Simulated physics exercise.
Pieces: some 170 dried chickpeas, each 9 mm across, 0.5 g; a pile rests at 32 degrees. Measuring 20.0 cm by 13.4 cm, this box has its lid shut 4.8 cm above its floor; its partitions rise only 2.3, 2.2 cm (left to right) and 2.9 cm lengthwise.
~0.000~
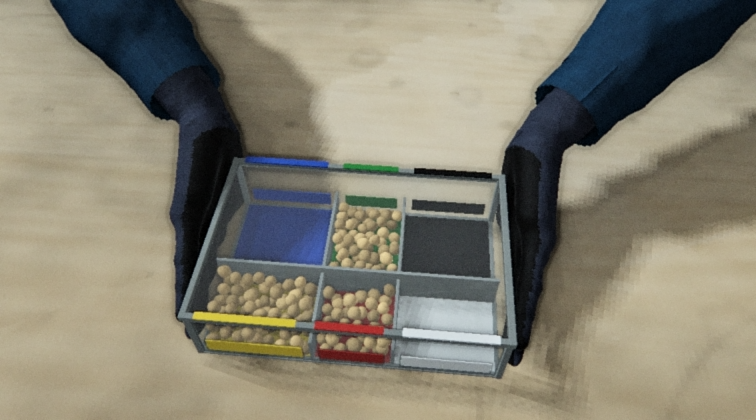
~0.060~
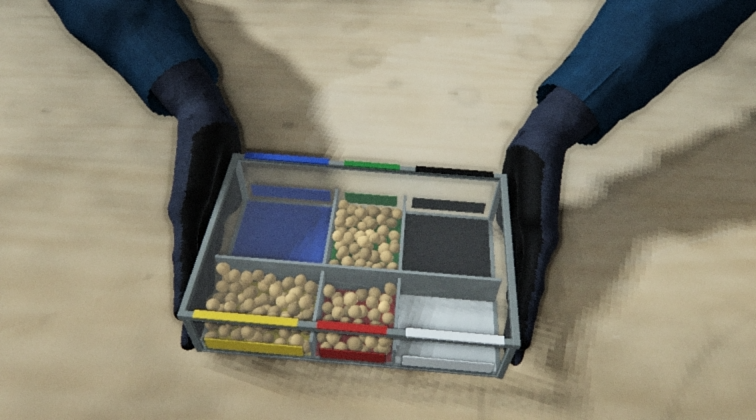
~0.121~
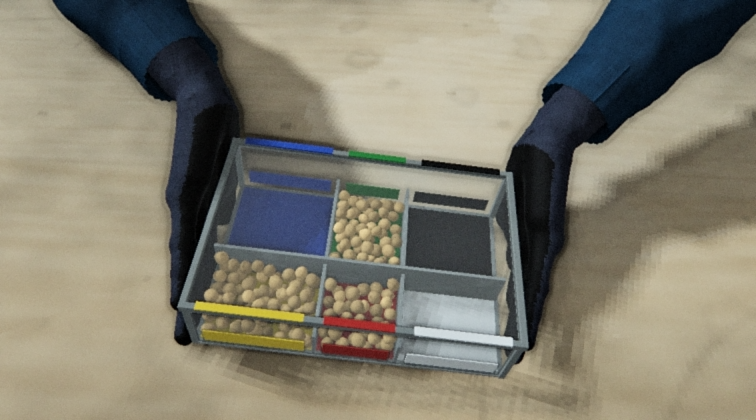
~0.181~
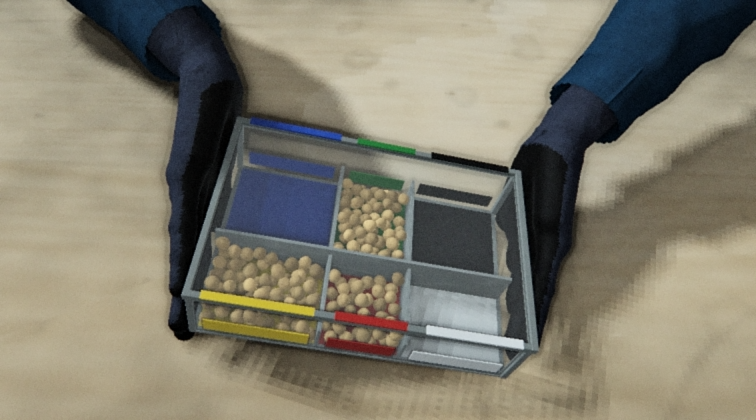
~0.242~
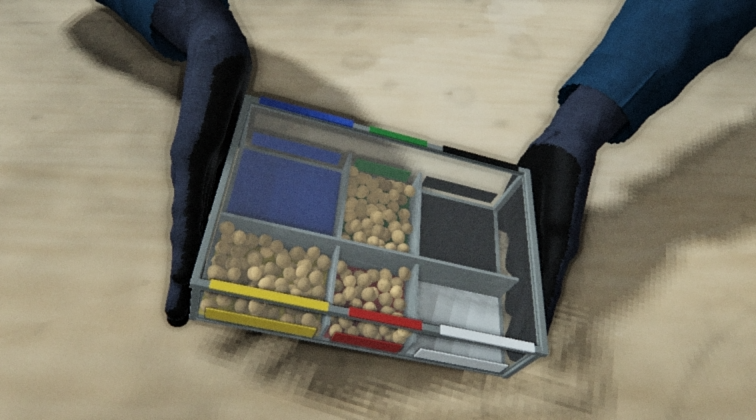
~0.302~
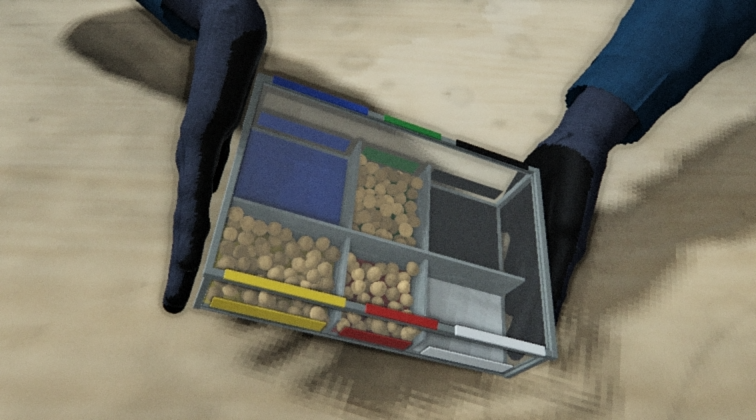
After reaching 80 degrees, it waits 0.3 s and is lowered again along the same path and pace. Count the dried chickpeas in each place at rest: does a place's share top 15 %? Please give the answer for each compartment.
Red compartment: Tops it, blue compartment: Does not, green compartment: Tops it, yellow compartment: Tops it, white compartment: Tops it, black compartment: Does not.
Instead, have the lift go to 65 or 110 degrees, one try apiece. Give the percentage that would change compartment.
Close to 10 in a hundred first, and 95 in a hundred second.
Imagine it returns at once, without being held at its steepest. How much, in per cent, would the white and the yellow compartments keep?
Then, in per cent: White 25, yellow 20.
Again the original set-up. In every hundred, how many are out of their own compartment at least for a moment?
I'd guess roughly 25 percent.
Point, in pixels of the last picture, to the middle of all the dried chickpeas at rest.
Near (376, 319).
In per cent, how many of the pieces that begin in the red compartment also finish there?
90 %.
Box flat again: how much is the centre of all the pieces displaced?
It shifts by roughly 4.5 cm.
After 1.14 s, tilt 80 degrees; red 25 %, green 30 %, yellow 25 %, white 15 %.
Then, at 1.69 s, tilt 40 degrees; red 20 %, green 30 %, yellow 25 %, white 25 %.
After 2.31 s, tilt 0 degrees; red 20 %, green 30 %, yellow 25 %, white 25 %.
At rest (2.6 s), red 20 %, blue 0 %, green 30 %, yellow 25 %, white 25 %, black 0 %.
